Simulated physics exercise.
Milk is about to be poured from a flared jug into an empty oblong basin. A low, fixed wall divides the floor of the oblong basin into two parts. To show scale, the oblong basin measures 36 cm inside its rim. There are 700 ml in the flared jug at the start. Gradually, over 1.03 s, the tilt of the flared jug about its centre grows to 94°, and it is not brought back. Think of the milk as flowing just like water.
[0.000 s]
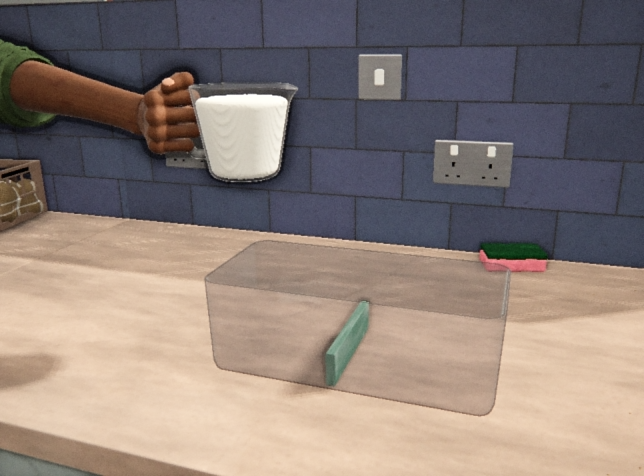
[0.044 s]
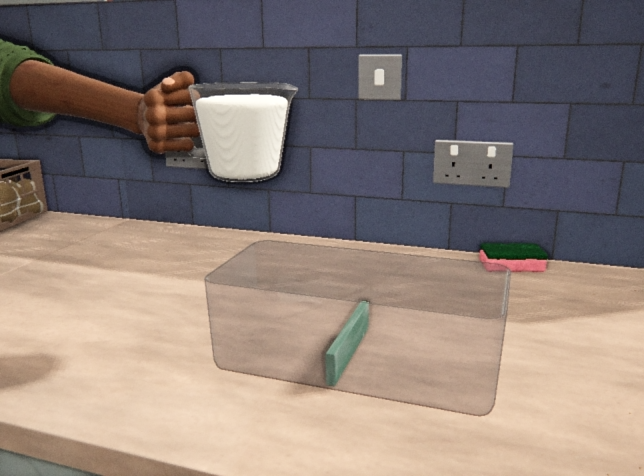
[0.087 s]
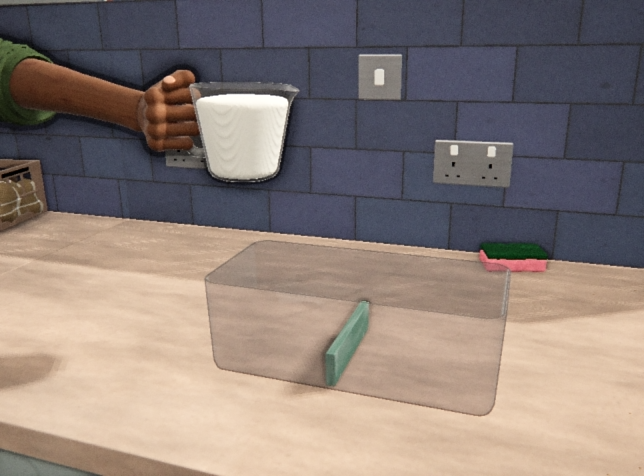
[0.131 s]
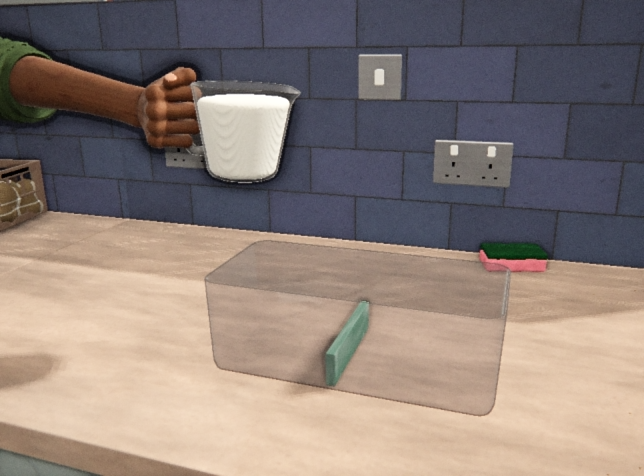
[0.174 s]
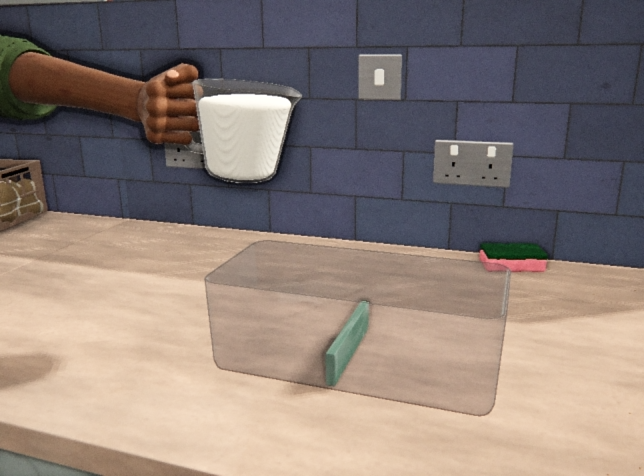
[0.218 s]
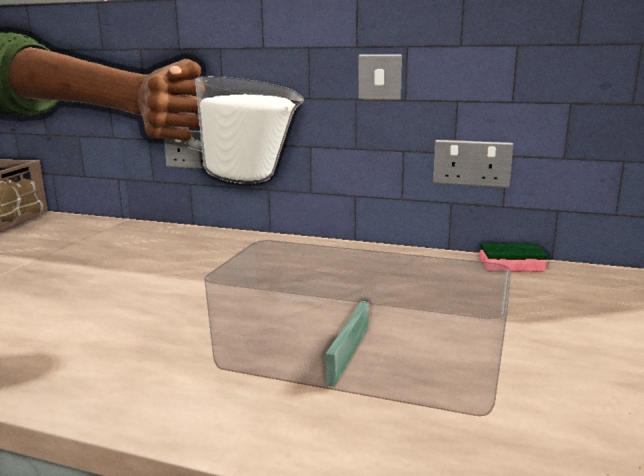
A hand holds a jug of milk above a clear basin and tilts it slightly right.
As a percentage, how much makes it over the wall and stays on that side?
Some 77 per cent makes it over and stays.
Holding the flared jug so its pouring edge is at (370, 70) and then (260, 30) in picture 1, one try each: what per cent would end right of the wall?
Respectively about 95 and 30 percent.
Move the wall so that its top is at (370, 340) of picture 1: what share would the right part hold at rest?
In that case, some 40 percent.
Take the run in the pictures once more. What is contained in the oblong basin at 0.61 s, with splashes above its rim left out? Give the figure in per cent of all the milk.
Fraction in basin: Approx. 4%.
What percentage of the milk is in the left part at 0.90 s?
4 %.
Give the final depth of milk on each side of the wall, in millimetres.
On the left it stands about 6 mm, on the right about 18 mm.
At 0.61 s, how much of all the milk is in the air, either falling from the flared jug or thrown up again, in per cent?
Some 20 per cent, I reckon.
After 0.61 s the tilt is 61° and 75 per cent is still to pour, 1 is left of the wall and 3 right of it.
After 0.90 s the tilt is 90° and 24 per cent is still to pour, 4 is left of the wall and 49 right of it.
After 1.20 s the tilt is 94° and 2 per cent is still to pour, 16 is left of the wall and 77 right of it.
After 1.53 s the tilt is 94° and 0 per cent is still to pour, 22 is left of the wall and 77 right of it.
In the end 22 per cent lies left of the wall, 77 right of it and 1 outside.
